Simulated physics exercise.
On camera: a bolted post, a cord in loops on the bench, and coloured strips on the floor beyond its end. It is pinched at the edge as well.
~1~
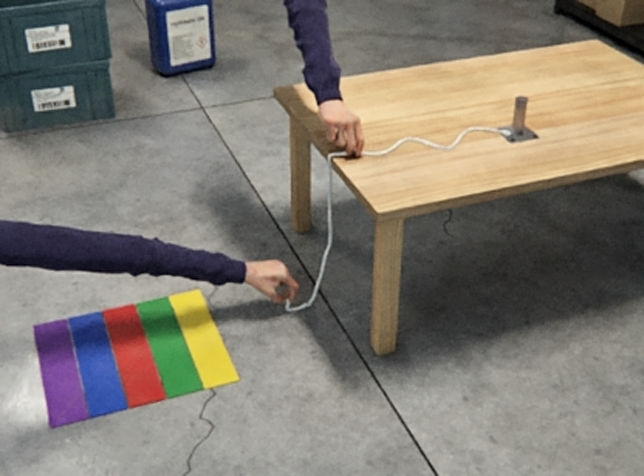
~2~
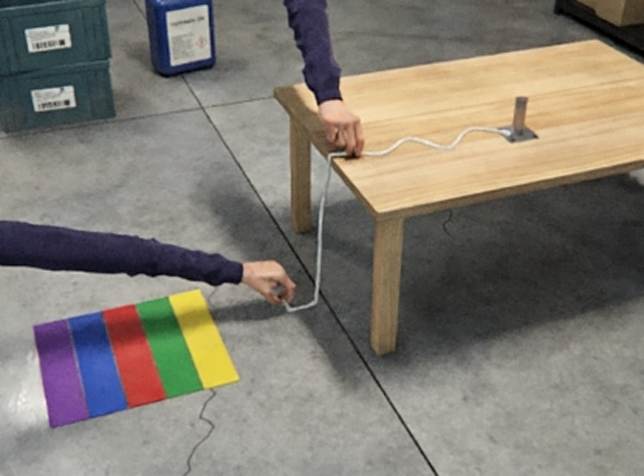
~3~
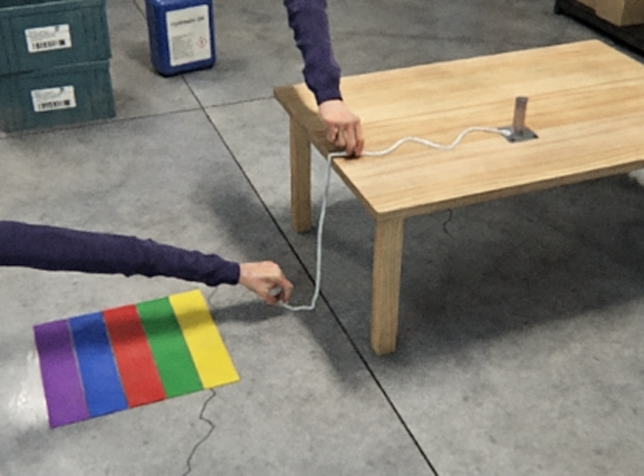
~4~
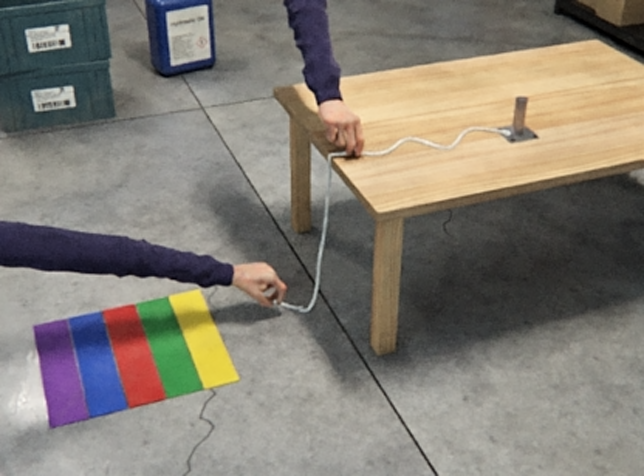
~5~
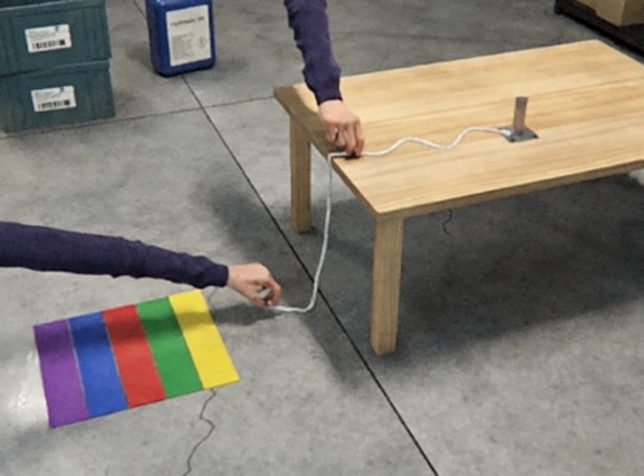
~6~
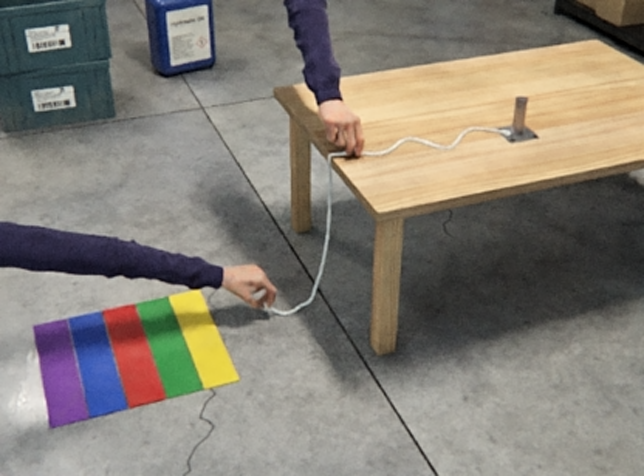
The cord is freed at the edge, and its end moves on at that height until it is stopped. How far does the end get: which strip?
The red one.
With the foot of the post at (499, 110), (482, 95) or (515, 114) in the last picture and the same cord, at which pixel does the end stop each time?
Near (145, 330), (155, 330) and (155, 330).
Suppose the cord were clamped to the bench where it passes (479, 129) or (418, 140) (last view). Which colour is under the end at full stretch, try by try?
In that order: Red; green.
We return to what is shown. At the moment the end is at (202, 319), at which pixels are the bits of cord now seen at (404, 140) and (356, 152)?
At (380, 154), then (331, 176).
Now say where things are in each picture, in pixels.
The first frame shows end (287, 300); yellow (215, 366); green (179, 375); red (142, 384); blue (104, 394); purple (65, 403).
The second frame shows end (284, 301); cord through (477, 129) (434, 146) (385, 153) (328, 176) (320, 240) (316, 294).
The third frame shows end (281, 301).
The fourth frame shows end (275, 303); cord through (477, 129) (434, 146) (385, 153) (330, 175) (323, 239) (315, 295).
The fifth frame shows end (270, 304).
The sixth frame shows end (265, 305); cord through (477, 129) (434, 146) (385, 153) (330, 175) (327, 238) (314, 294).
Soon after, end near (202, 319); over yellow.
After that, end near (154, 330); over green.
At the stop, end near (126, 337); over red. It halts on the red strip.
